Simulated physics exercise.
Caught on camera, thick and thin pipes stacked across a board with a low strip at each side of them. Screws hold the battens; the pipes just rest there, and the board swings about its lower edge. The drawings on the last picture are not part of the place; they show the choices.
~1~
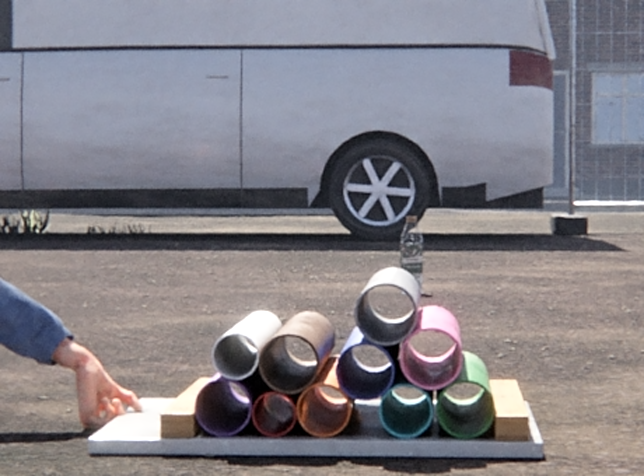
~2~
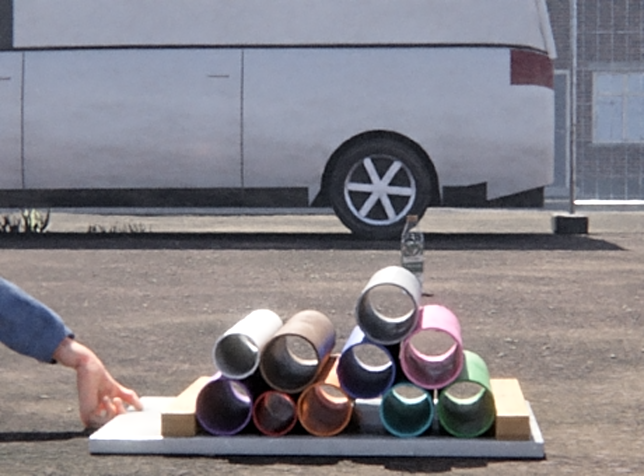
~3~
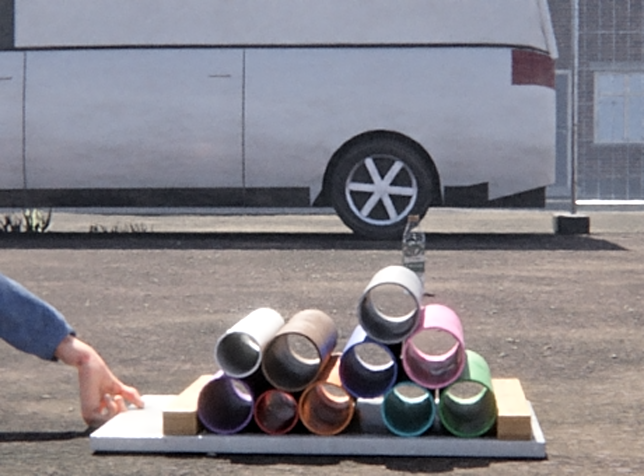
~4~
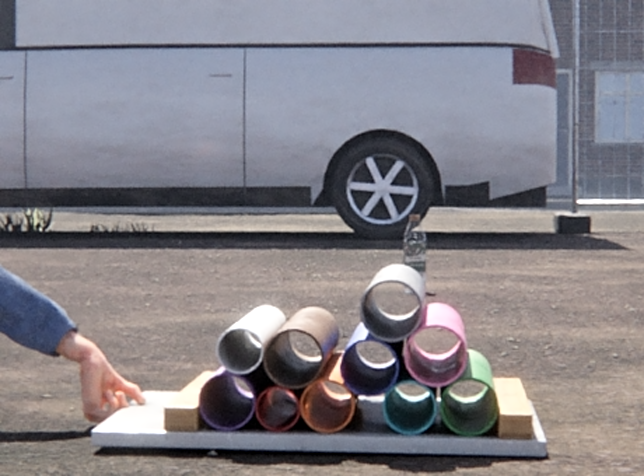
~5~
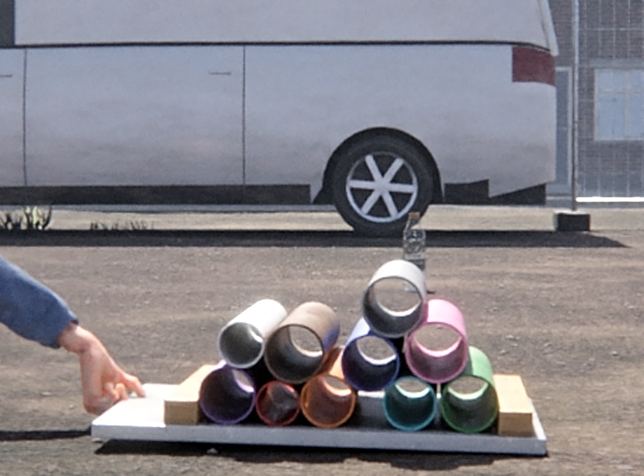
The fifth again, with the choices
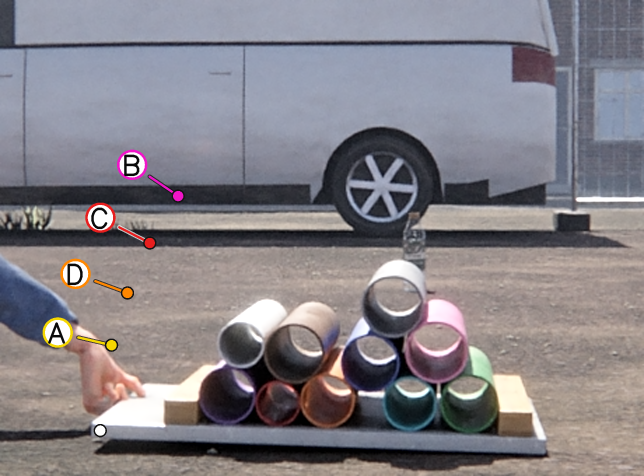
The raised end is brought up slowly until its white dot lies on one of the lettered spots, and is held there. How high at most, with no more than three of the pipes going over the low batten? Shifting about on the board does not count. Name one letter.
Raise it to D.
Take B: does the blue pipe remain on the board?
No, with B.
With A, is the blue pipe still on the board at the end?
The blue pipe: Yes.
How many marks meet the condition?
Two of them.
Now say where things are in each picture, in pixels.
Red pipe (274, 414); orange pipe (324, 410); turquoise pipe (406, 411), in the first picture.
Turquoise pipe (407, 410); green pipe (467, 408), in the second picture.
Board (326, 412); purple pipe (225, 404); white pipe (238, 353); pink pipe (434, 357), in the third picture.
Board (328, 410); purple pipe (227, 401); red pipe (278, 409), in the fourth picture.
Board (327, 405); purple pipe (227, 395); red pipe (278, 404), in the fifth picture.
On the copy, A at (111, 345); B at (178, 196); C at (150, 243); D at (128, 293); the white dot at (100, 431).
On D. First, board at 14°.
Then, board at 20°.
Finally, board at 20°, none over the low batten.
By contrast, A none over the low batten; B five over the low batten; C five over the low batten.
